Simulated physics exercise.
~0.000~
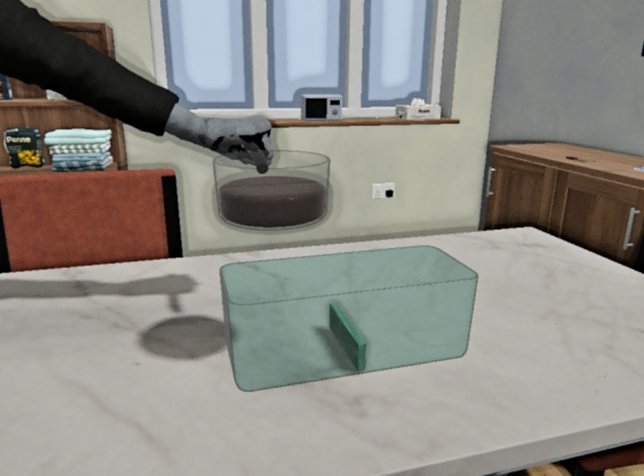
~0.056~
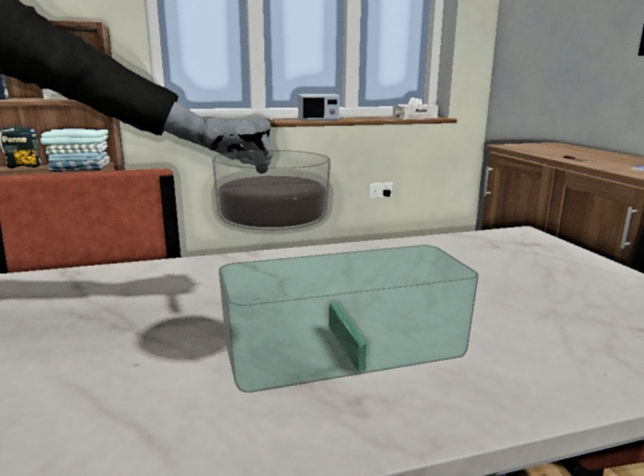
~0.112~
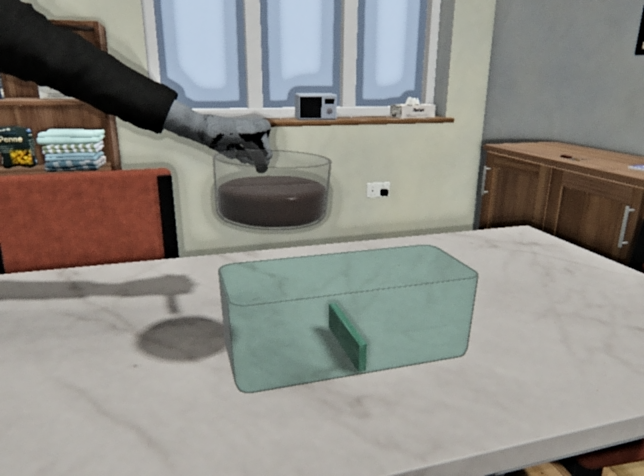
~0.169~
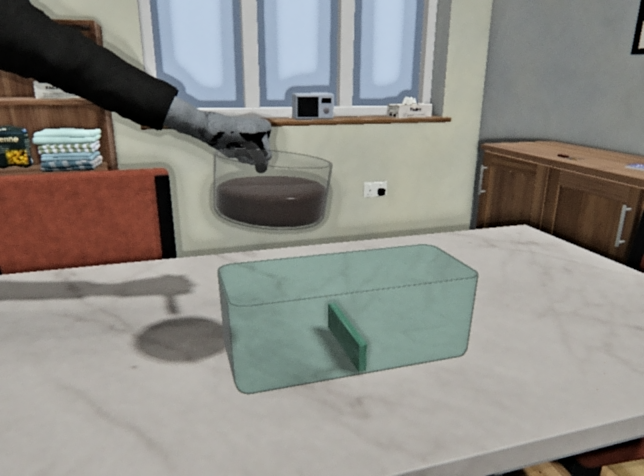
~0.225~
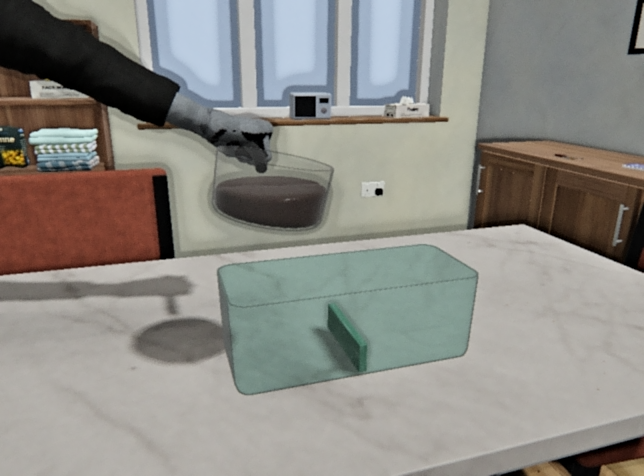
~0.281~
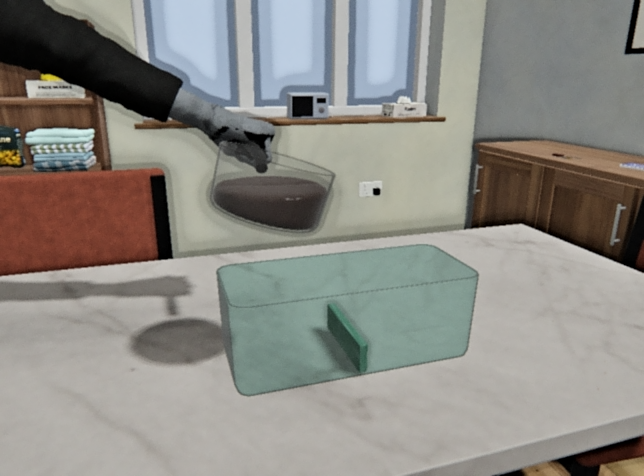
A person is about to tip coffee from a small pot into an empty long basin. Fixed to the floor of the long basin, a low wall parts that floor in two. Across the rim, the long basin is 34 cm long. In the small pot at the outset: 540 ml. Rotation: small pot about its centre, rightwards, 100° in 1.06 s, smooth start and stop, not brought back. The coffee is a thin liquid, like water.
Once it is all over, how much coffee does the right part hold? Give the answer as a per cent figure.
The right part holds about 66 per cent.
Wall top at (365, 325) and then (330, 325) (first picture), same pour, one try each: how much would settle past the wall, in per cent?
It comes to 30 per cent, and then 90 per cent.
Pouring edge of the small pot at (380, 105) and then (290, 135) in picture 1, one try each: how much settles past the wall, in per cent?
Try 1: 95 %; try 2: 20 %.
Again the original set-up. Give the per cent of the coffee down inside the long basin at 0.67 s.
I reckon close to 8 percent of it.
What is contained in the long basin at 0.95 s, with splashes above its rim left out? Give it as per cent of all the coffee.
About 72 %.
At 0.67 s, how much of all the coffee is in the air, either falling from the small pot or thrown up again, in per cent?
Roughly 28 %.
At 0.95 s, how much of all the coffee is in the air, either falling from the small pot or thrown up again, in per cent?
Airborne share: Near 12 %.
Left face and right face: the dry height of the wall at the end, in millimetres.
Left roughly 34 mm; right roughly 24 mm.
Then, 0.67 s in, the tilt is 69° and 64 per cent is still to pour, 1 is left of the wall and 6 right of it.
Then, 0.95 s in, the tilt is 97° and 16 per cent is still to pour, 13 is left of the wall and 59 right of it.
Then, 1.24 s in, the tilt is 100° and 2 per cent is still to pour, 30 is left of the wall and 66 right of it.
Then, 1.56 s in, the tilt is 100° and 0 per cent is still to pour, 34 is left of the wall and 66 right of it.
Finally, 33 per cent lies left of the wall, 66 right of it and 1 outside.
